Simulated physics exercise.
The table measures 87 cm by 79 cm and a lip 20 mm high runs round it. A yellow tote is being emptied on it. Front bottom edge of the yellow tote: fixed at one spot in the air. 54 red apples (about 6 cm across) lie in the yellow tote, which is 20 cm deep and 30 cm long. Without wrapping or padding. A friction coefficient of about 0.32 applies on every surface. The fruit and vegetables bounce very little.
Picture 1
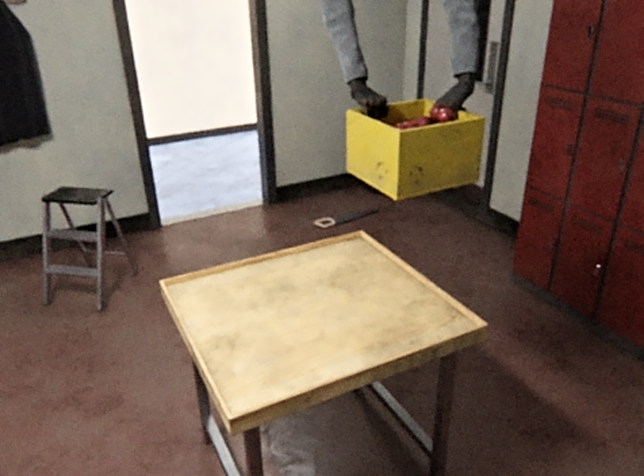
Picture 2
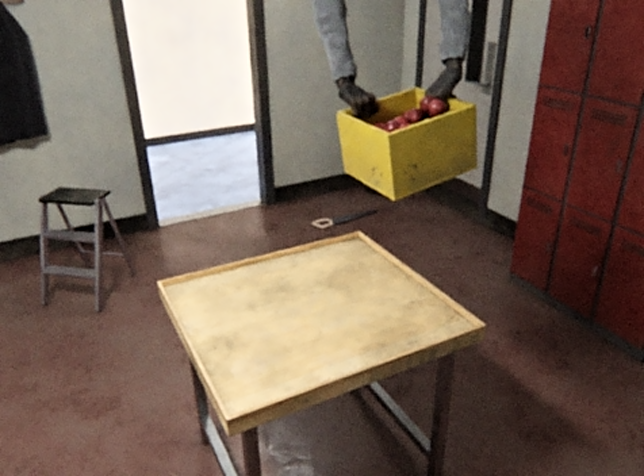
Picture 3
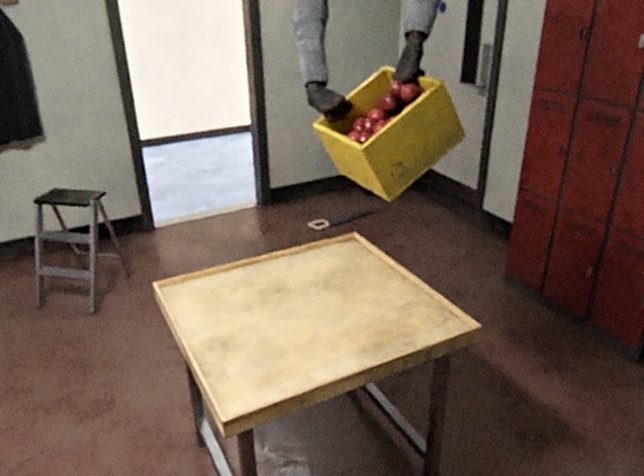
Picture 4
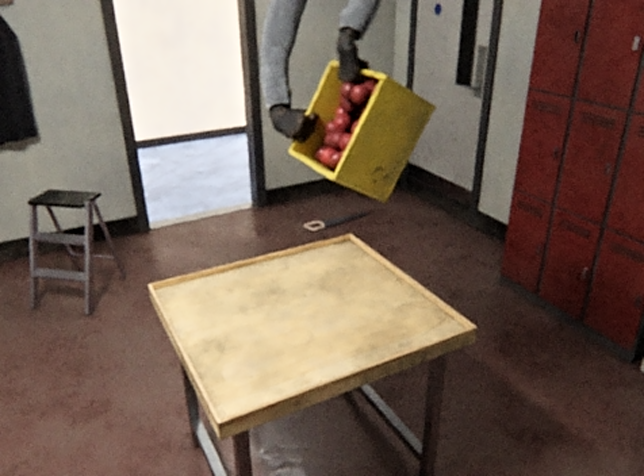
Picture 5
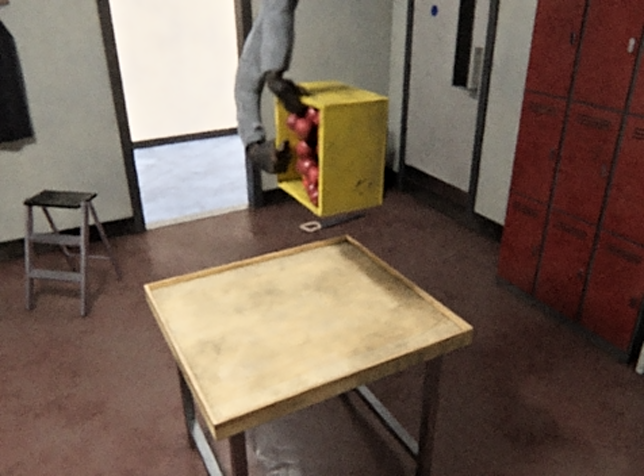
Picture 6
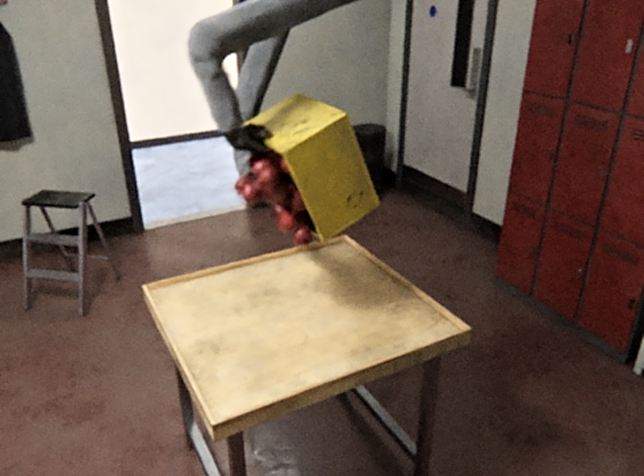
Yellow tote of red apples being tilted further and further by two gloved hands above a wooden table, apples starting to tumble out.
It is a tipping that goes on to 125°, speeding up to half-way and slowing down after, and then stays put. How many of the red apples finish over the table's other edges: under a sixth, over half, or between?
Not even a sixth of the load ends up over the table's other edges.
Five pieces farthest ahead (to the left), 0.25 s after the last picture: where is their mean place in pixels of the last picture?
I'd say near (130, 354).
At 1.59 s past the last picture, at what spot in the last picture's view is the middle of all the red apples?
Estimated centre in the last picture: (189, 337).
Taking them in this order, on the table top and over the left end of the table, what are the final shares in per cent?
Around 65 per cent and 30 per cent, in that order.
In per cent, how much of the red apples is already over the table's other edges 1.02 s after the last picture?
5 % by then.
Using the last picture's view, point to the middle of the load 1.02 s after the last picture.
Centre: Approx. (189, 336).
Then, 0.25 s after the last picture, tilt 125°; 2 still in the yellow tote, 42 on the table top, 1 over the left end of the table and 9 in the air.
Then, 0.57 s after the last picture, tilt 125°; 40 on the table top, 13 over the left end of the table and 1 over the table's other edges.
Then, 1.02 s after the last picture, tilt 125°; 34 on the table top, 17 over the left end of the table and 3 over the table's other edges.
Outcome (1.59 s after the last picture), 34 on the table top, 17 over the left end of the table and 3 over the table's other edges. Asked share, 3 of 54, 6 per cent.
